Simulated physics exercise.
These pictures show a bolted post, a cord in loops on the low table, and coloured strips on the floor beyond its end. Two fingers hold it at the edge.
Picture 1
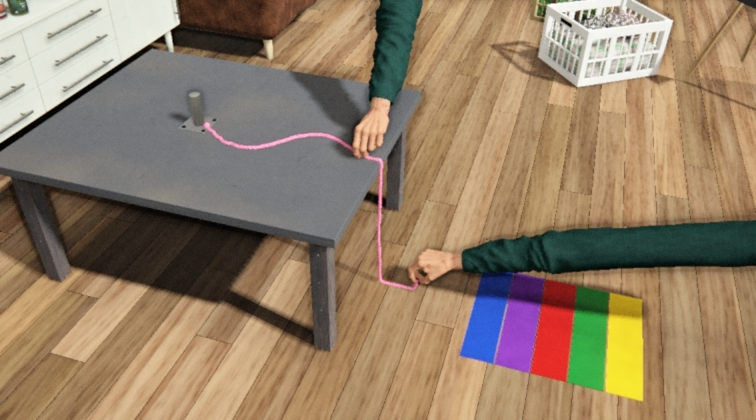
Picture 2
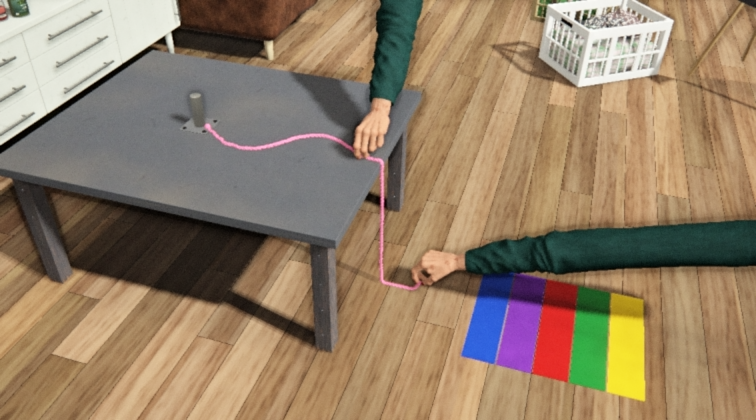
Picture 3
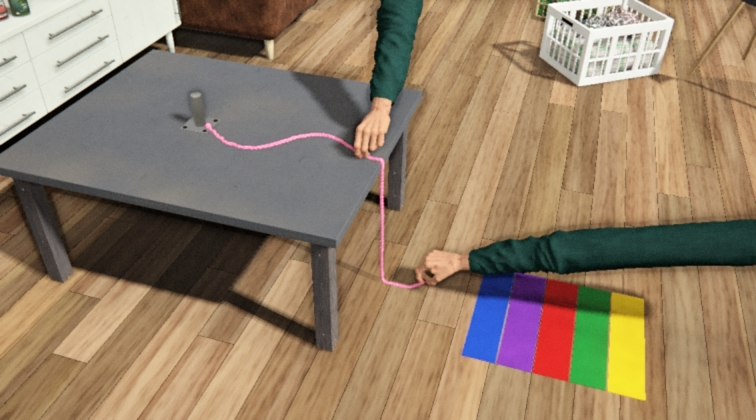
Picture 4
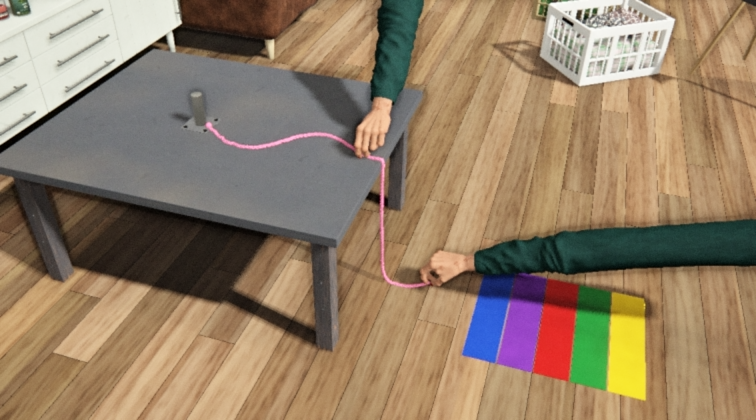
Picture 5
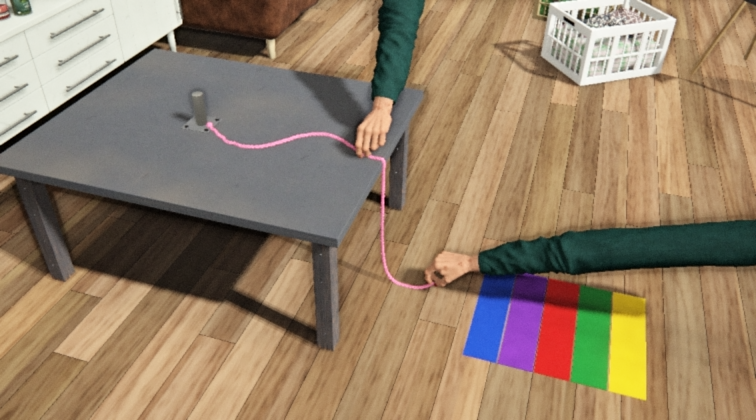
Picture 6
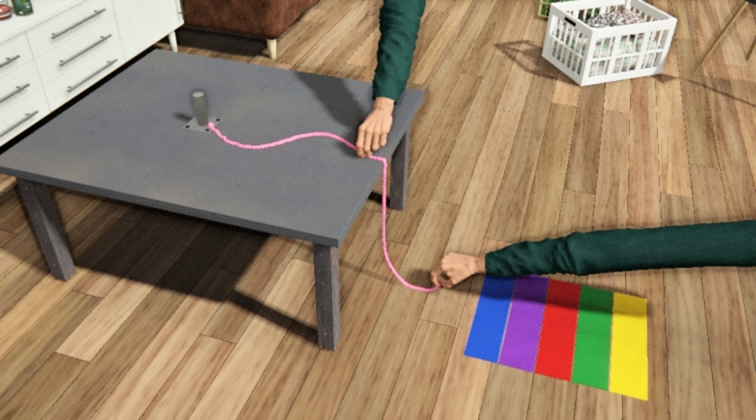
At the start, a pink cord curves from a peg across a grey table, one hand pressing it at the edge while another holds its end low, left of five coloured strips. The lower hand then draws the end slightly rightward, and the hanging part bends into a smoother curve.
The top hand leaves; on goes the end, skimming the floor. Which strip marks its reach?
The end stops over the red strip.
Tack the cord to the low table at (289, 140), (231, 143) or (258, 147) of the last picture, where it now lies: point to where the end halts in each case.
The places are (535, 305), (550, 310) and (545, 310).
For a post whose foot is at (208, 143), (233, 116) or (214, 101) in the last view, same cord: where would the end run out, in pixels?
Near (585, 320), (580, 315) and (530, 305).
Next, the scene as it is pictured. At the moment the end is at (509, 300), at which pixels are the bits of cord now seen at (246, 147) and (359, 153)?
At (267, 134), then (387, 167).
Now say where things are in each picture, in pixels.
In the first frame, end (417, 281); blue (481, 341); purple (515, 350); red (551, 358); green (587, 367); yellow (625, 376).
In the second frame, end (420, 282); cord through (222, 139) (277, 144) (336, 140) (382, 170) (382, 223) (381, 273).
In the third frame, end (424, 282).
In the fourth frame, end (429, 283); cord through (223, 138) (278, 143) (337, 139) (382, 169) (382, 222) (384, 273).
In the fifth frame, end (433, 283).
In the sixth frame, end (439, 284); cord through (225, 138) (280, 143) (338, 139) (384, 169) (383, 222) (395, 273).
Early on, end near (509, 300); over blue.
Midway, end near (542, 307); over purple.
At the end of the slack, end near (561, 312); over red. It gets as far as the red strip.
